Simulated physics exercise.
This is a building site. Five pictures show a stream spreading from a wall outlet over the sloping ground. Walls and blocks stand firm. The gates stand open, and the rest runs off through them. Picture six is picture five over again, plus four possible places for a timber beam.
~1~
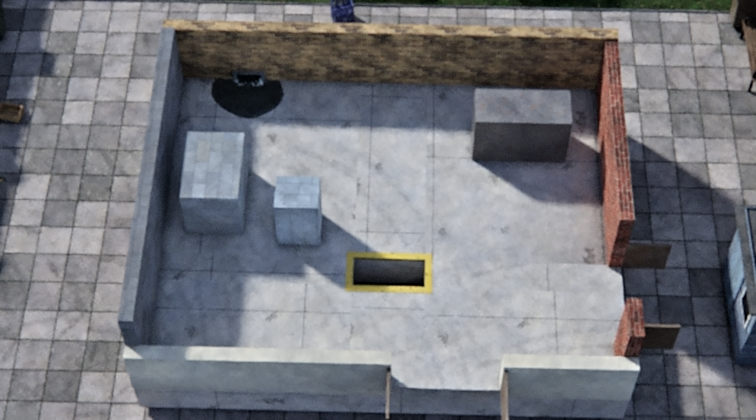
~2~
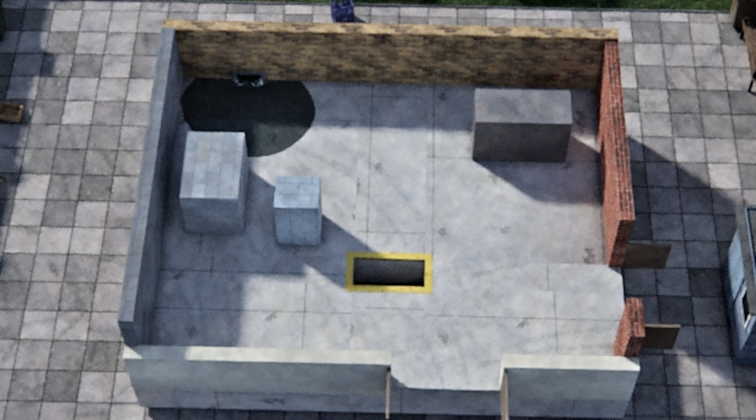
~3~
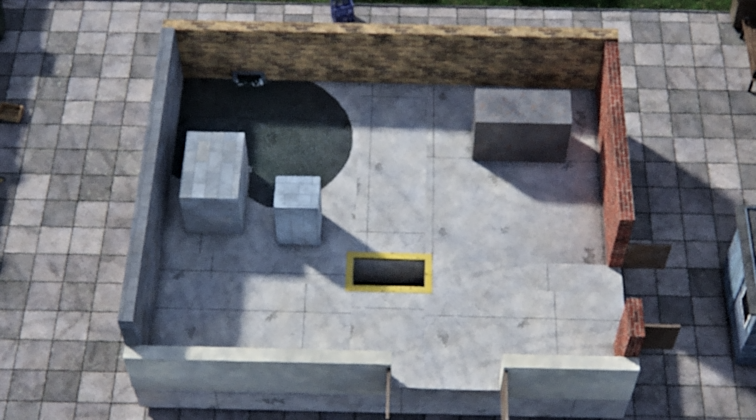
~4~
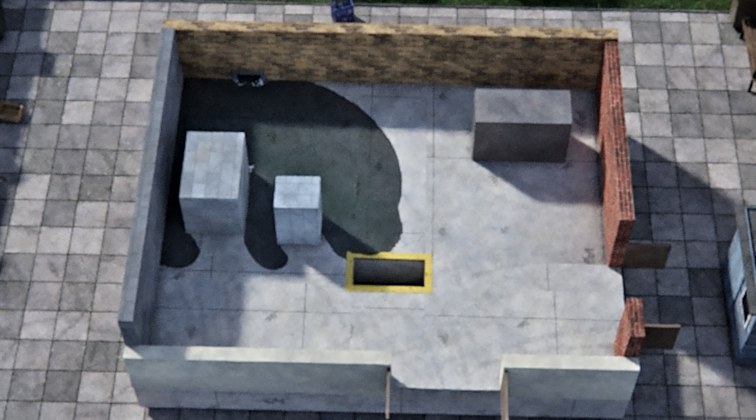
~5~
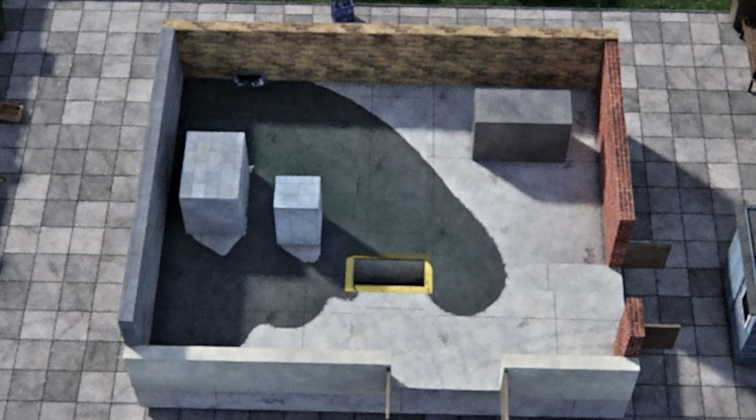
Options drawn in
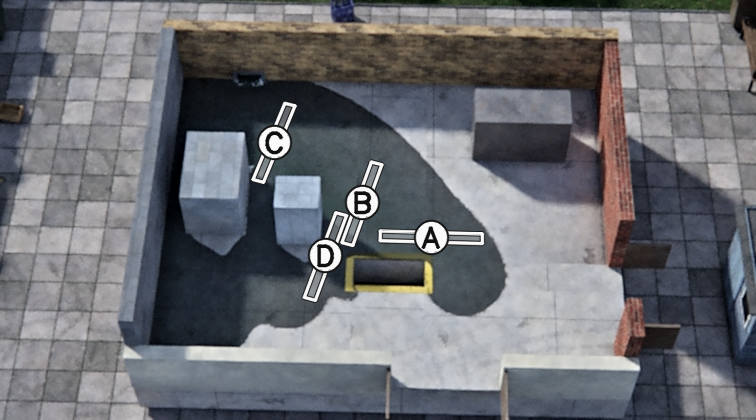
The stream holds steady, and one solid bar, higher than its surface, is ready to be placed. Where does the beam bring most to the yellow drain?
The answer is place A.
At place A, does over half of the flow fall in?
No.
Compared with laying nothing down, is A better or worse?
Place A is worse.
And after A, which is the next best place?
It is D.
On the marked copy, A from (380, 235) to (482, 238); B from (347, 244) to (376, 163); C from (258, 180) to (289, 104); D from (309, 298) to (341, 214).
With A, about 29 % of the stream runs into the yellow drain, about 70 % out by the gates.
With B, about 16 % of the stream runs into the yellow drain, about 82 % out by the gates.
With C, about 10 % of the stream runs into the yellow drain, about 86 % out by the gates.
With D, about 23 % of the stream runs into the yellow drain, about 77 % out by the gates.
